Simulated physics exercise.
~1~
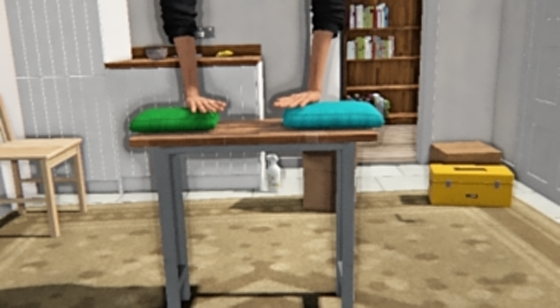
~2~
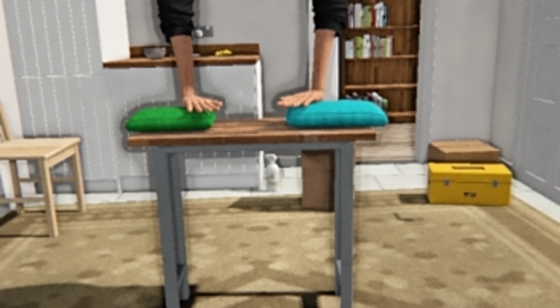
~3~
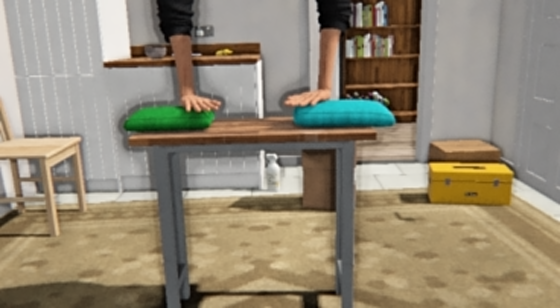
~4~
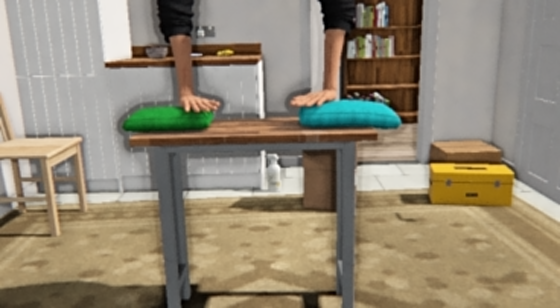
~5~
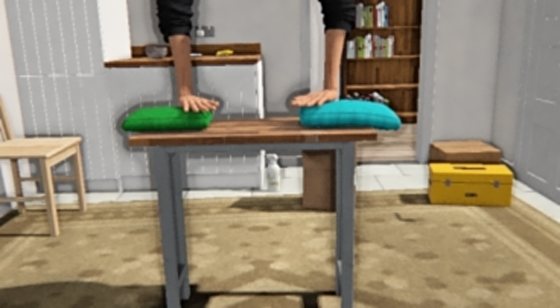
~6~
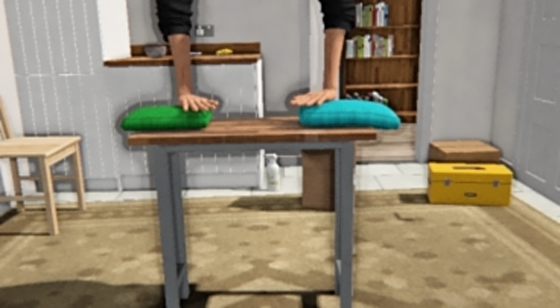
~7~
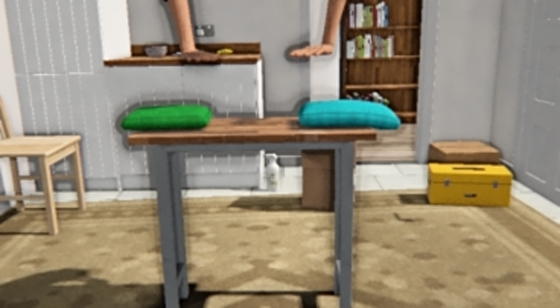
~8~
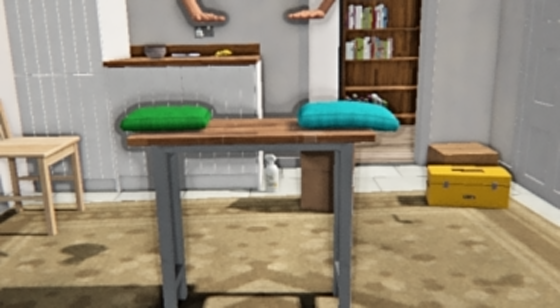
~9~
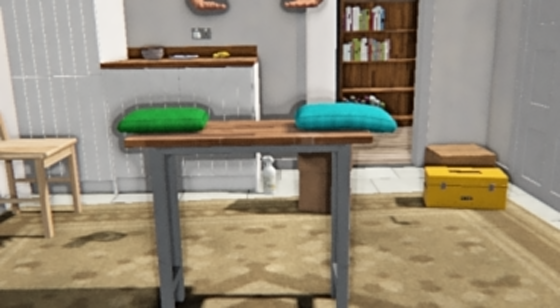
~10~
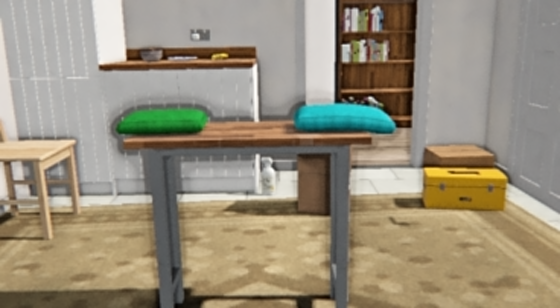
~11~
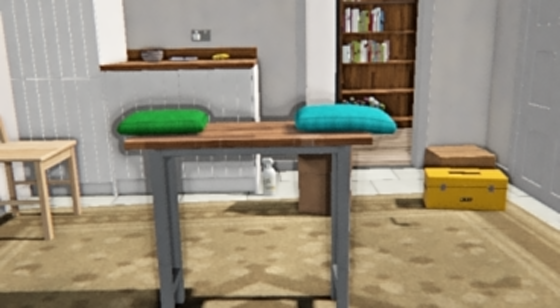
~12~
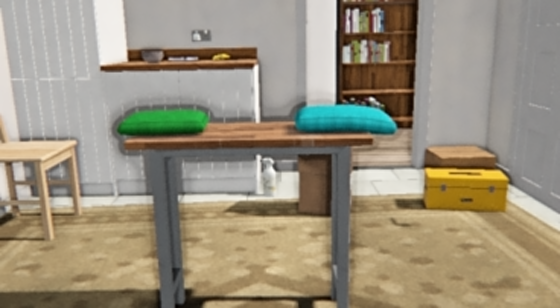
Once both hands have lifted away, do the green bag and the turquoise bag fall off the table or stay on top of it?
Both stay on top. The green bag rests at the left end of the table and the turquoise one rests at the right end.
